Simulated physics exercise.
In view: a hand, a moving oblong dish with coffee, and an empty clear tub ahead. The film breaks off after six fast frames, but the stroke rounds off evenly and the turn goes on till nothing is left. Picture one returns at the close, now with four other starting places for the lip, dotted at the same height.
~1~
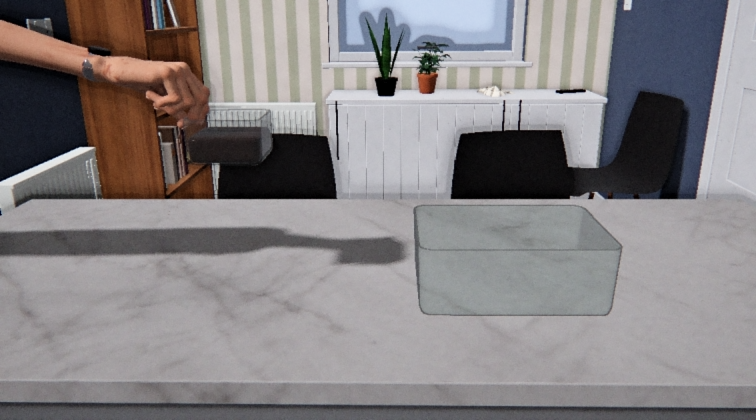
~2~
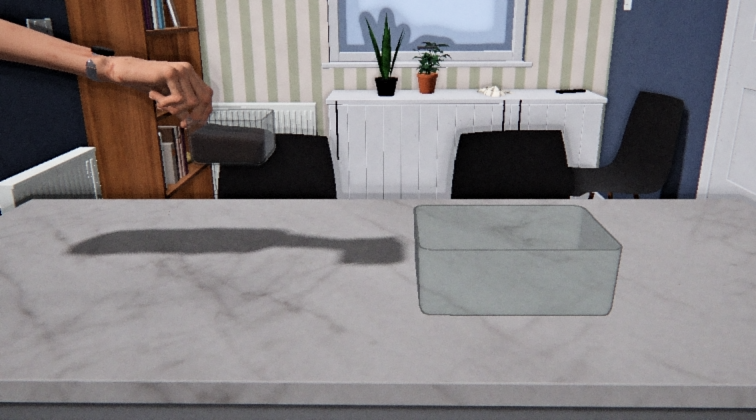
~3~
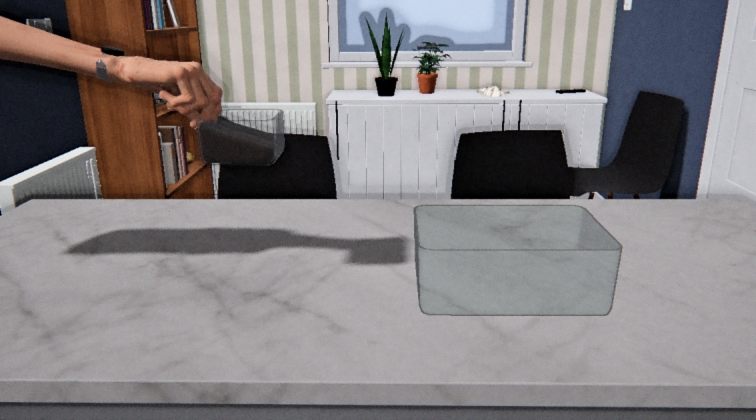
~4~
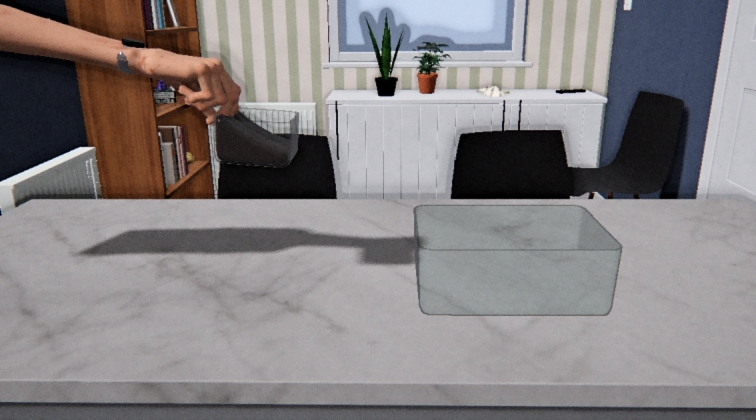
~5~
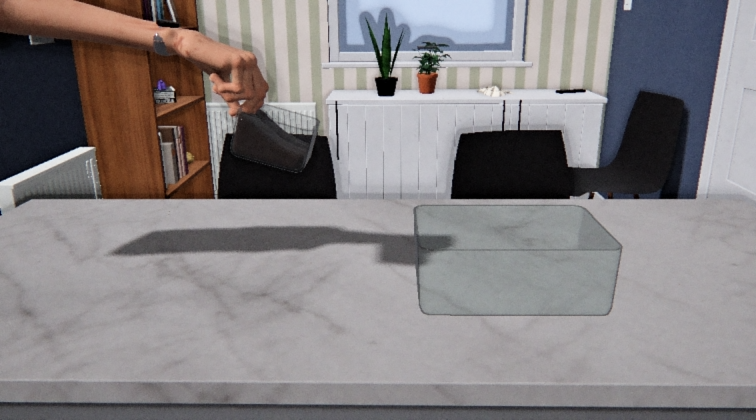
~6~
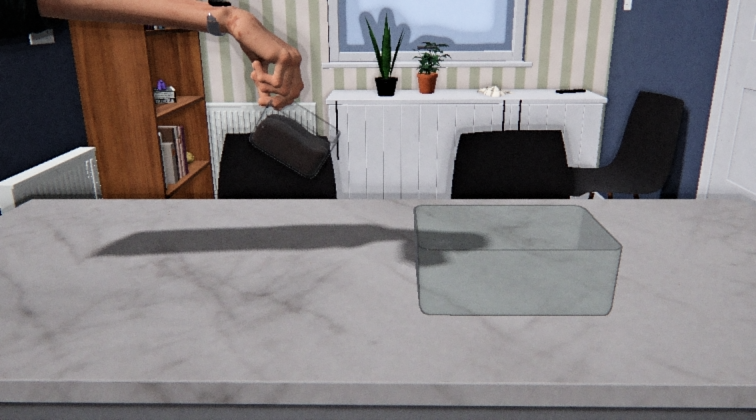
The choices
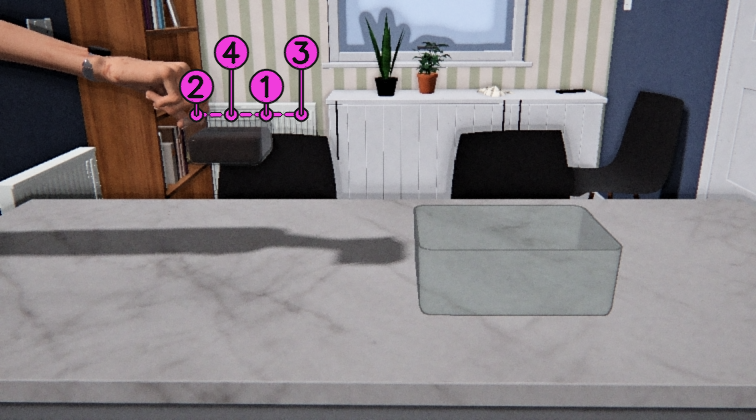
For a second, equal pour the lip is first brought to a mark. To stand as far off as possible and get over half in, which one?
4.
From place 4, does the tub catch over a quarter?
Yes.
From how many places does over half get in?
Three.
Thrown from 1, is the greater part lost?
No.
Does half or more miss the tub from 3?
No.
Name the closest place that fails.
2.
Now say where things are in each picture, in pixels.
Upright, lip at (264, 114); tub from (419, 312) to (610, 313); nothing has left yet.
Upright, lip at (267, 114); nothing has left yet.
Upright, lip at (276, 114); nothing has left yet.
Tipped about 4°, lip at (293, 117); nothing has left yet.
Tipped about 16°, lip at (315, 125); nothing has left yet.
Tipped about 33°, lip at (337, 136); nothing has left yet.
On the marked copy, 1 at (266, 114); 2 at (196, 114); 3 at (301, 114); 4 at (231, 114).
If 1 is chosen, about 84 % lands in the tub, 6 % falls short and 10 % goes beside or beyond.
If 2 is chosen, about 19 % lands in the tub, 77 % falls short and 4 % goes beside or beyond.
If 3 is chosen, about 79 % lands in the tub, 6 % falls short and 16 % goes beside or beyond.
If 4 is chosen, about 76 % lands in the tub, 17 % falls short and 7 % goes beside or beyond.
